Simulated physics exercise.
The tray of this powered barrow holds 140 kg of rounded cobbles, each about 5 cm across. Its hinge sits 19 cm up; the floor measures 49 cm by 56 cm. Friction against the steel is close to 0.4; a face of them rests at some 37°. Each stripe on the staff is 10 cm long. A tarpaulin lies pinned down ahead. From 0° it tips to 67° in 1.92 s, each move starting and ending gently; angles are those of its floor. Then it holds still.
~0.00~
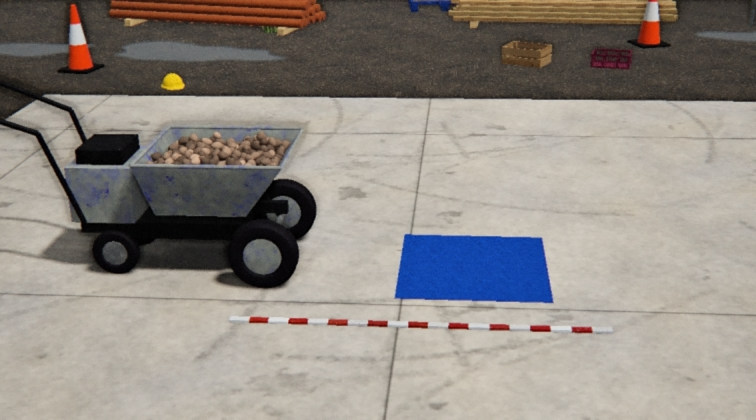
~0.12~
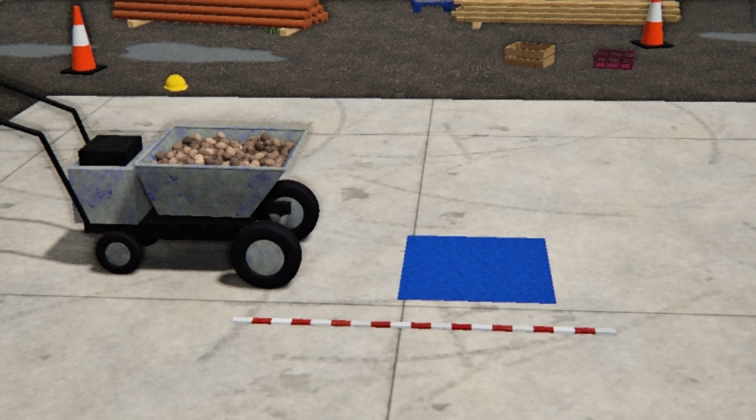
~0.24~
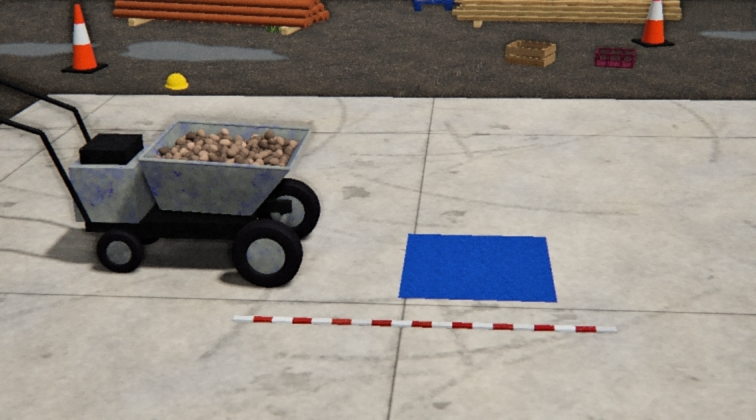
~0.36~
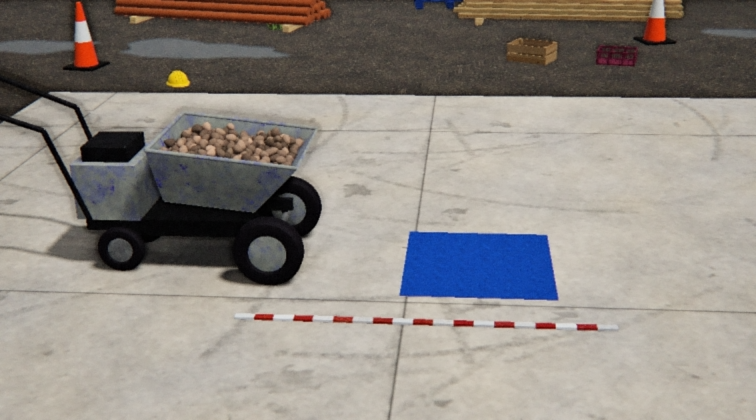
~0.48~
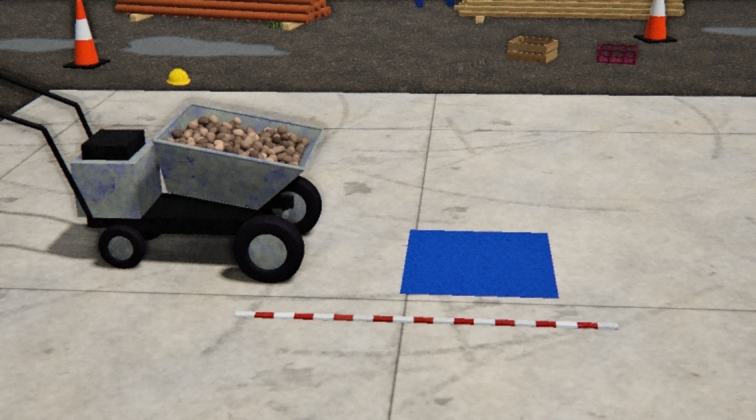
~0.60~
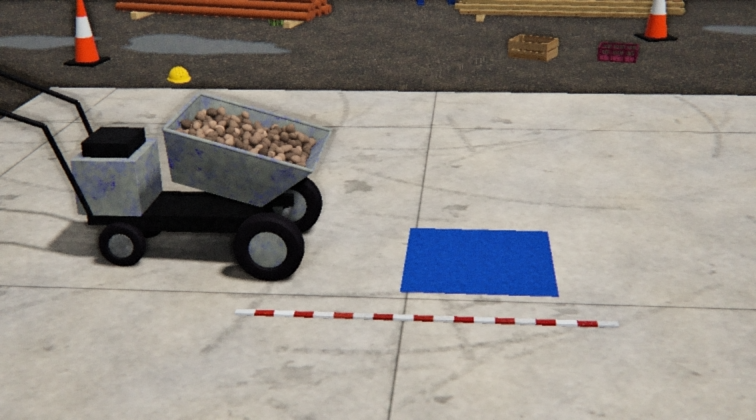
On a pale concrete yard edged by dark asphalt, seen from slightly above and to the side, timber and reddish pipes lie stacked at the back. A grey powered barrow full of brown cobbles stands at left, with a blue tarpaulin and a red-and-white staff to its right. The barrow's tray tilts gradually forward to the right, its rear rising with the stones, while the view shifts very slightly.
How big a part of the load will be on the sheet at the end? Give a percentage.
Roughly 40 per cent ends on the sheet.
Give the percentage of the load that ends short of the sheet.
About 50 per cent.
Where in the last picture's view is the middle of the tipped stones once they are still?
Their middle is at about (403, 249).
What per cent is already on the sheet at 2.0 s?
About 20 per cent by then.
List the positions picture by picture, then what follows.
In the first picture, lip at (281, 168), floor tilted 0°, highest stones at (227, 145).
In the second picture, the tray is at 1°, its lip at (285, 169); the top of the load is at (231, 146); the stones move at 0.1 m/s on average.
In the third picture, the tray is at 3°, its lip at (290, 169); the top of the load is at (230, 142); the stones move at 0.2 m/s on average.
In the fourth picture, the tray is at 6°, its lip at (297, 169); the top of the load is at (208, 135); the stones move at 0.3 m/s on average.
In the fifth picture, the tray is at 10°, its lip at (304, 170); the top of the load is at (209, 128); the stones move at 0.3 m/s on average.
In the sixth picture, lip at (312, 171), floor tilted 16°, highest stones at (218, 121); the stones move at 0.4 m/s on average.
After 1.4 s the floor is at 57°; 99 % in the tray, 1 % short of the sheet; the foremost stones are at (370, 209).
After 2.0 s the floor is at 67°; 60 % in the tray, 18 % short of the sheet, 21 % on the sheet, 1 % off the sheet elsewhere; the foremost stones are at (471, 263).
After 2.4 s the floor is at 67°; 36 % in the tray, 25 % short of the sheet, 33 % on the sheet, 5 % off the sheet elsewhere; the foremost stones are at (510, 259).
After 4.3 s the floor is at 67°; 0 % in the tray, 52 % short of the sheet, 40 % on the sheet, 8 % off the sheet elsewhere; the foremost stones are at (519, 249).
